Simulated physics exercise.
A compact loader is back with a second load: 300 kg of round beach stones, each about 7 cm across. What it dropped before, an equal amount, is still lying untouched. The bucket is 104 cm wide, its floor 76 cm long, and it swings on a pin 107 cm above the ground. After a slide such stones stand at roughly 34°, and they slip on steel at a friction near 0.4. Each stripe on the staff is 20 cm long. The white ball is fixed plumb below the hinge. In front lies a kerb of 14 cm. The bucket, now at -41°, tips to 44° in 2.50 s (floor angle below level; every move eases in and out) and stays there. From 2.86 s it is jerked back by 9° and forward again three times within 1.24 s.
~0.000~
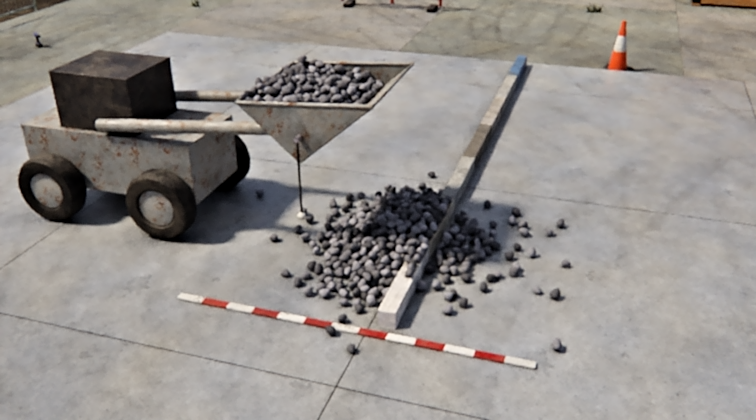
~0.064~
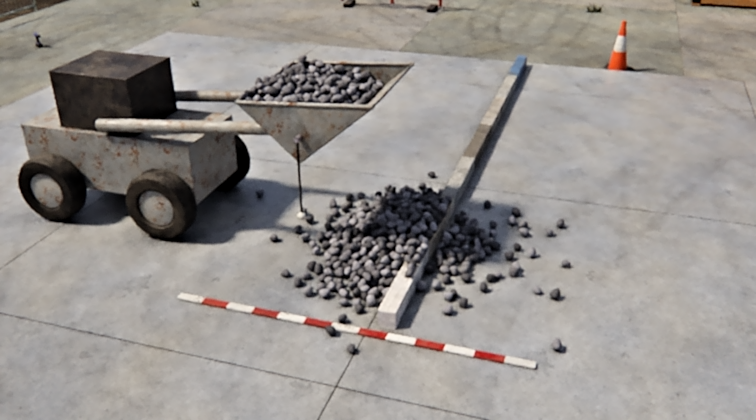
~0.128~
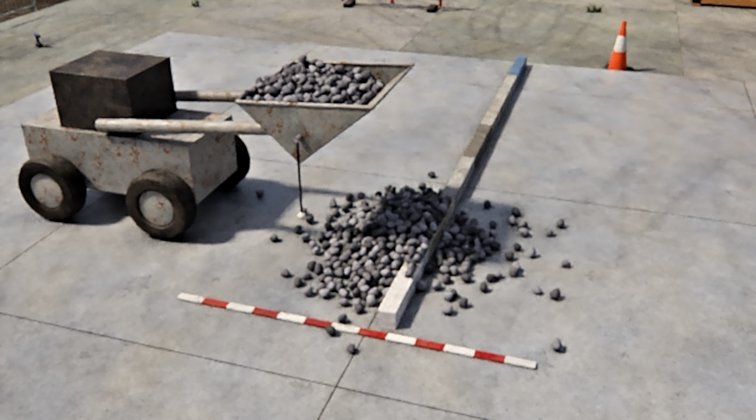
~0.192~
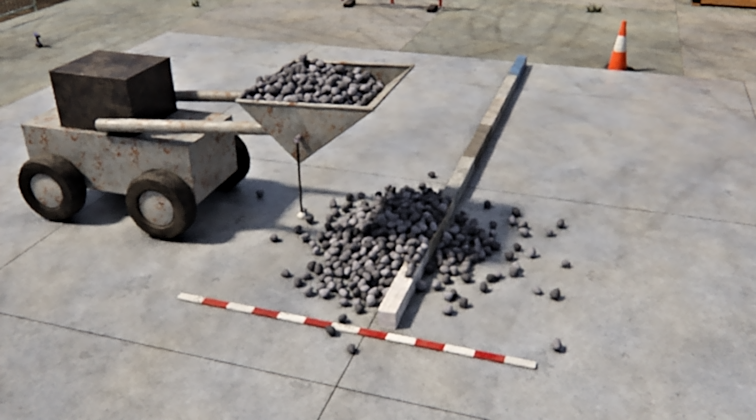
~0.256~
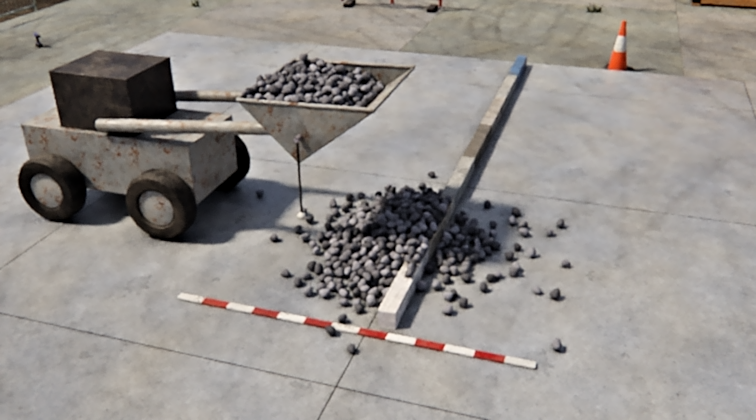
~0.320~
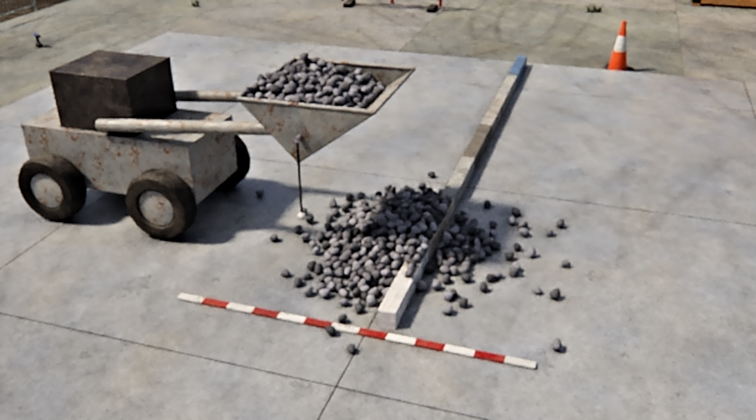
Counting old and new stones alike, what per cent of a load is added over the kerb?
Some 44 per cent is added.
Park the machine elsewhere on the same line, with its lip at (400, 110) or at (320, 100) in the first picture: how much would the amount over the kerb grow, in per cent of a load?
First some 80, then 0 per cent.
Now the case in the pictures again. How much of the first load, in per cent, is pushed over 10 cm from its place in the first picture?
About 20 per cent.
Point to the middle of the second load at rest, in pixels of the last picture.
Around (419, 231).
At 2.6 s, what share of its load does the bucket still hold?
About 0 per cent.
After 1.9 s the floor is at 31°; in per cent of one load, 70 in the bucket, 115 on this side of the kerb, 15 over the kerb; the foremost stones are at (547, 268).
After 2.6 s the floor is at 44°; in per cent of one load, 0 in the bucket, 147 on this side of the kerb, 53 over the kerb; the foremost stones are at (555, 275).
After 4.6 s the floor is at 44°; in per cent of one load, 0 in the bucket, 142 on this side of the kerb, 59 over the kerb; the foremost stones are at (571, 290).
After 7.0 s the floor is at 44°; in per cent of one load, 0 in the bucket, 142 on this side of the kerb, 59 over the kerb; the foremost stones are at (571, 290). Net gain over the kerb, 44.
